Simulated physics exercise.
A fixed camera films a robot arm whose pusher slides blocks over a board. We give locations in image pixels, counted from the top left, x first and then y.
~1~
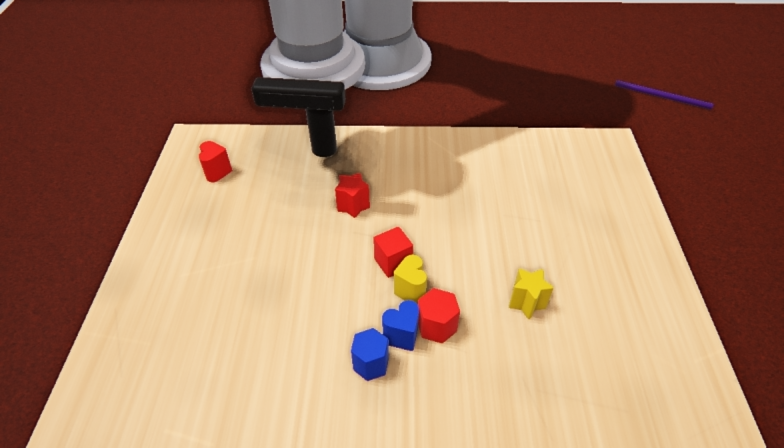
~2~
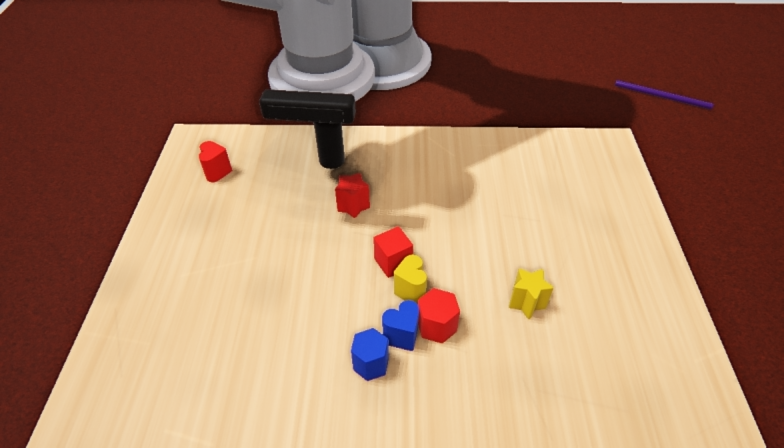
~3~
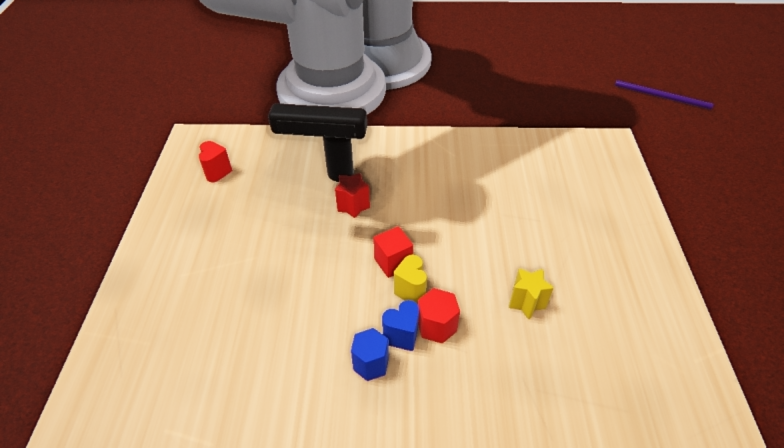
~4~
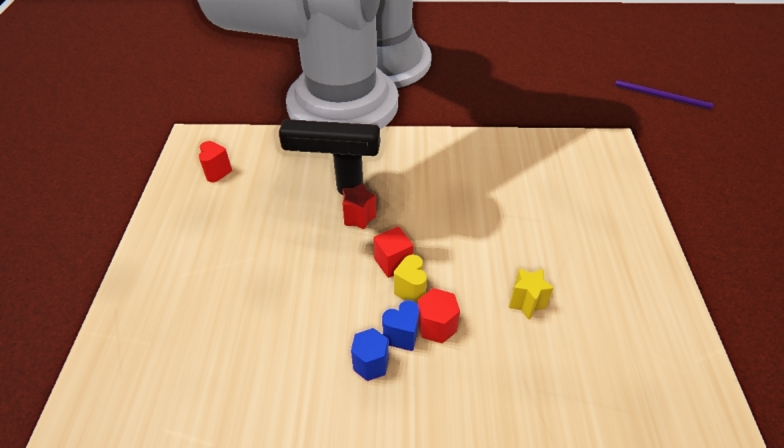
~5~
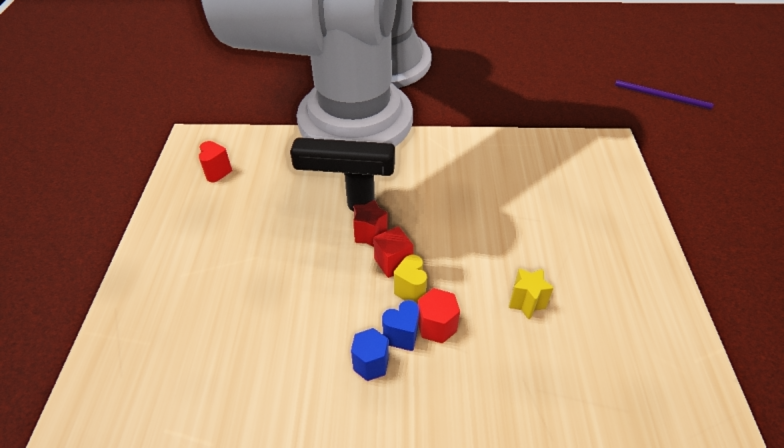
A robot arm with a black pusher moved down and slightly right over a wooden board, met a red star-shaped block, and pushed it toward the red square block near the other colored blocks.
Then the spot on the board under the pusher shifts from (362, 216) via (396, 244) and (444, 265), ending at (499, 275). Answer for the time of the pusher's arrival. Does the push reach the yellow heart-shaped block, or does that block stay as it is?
It is shifted.
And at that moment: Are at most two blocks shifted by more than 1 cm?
No
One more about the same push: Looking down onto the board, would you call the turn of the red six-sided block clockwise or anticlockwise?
It is turned anticlockwise.
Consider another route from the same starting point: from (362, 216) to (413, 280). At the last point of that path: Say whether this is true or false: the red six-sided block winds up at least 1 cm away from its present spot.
This is true.
On the path given first. One third of the way, pusher at (397, 232); red star-shaped block at (395, 245), turned 20° clockwise; red square block at (410, 267); yellow heart-shaped block at (422, 292), turned 15° clockwise; red six-sided block at (448, 319), turned 15° anticlockwise.
Two thirds of the way, pusher at (445, 253); red star-shaped block at (431, 263), turned 50° clockwise; red square block at (430, 291), turned 25° clockwise; blue heart-shaped block at (398, 329), turned 45° clockwise; yellow heart-shaped block at (431, 319), turned 40° clockwise; red six-sided block at (461, 341), turned 45° anticlockwise.
At the end, pusher at (501, 263); red star-shaped block at (434, 262), turned 65° clockwise; red square block at (430, 291), turned 25° clockwise; blue heart-shaped block at (397, 329), turned 45° clockwise; yellow heart-shaped block at (432, 319), turned 40° clockwise; red six-sided block at (461, 341), turned 45° anticlockwise.
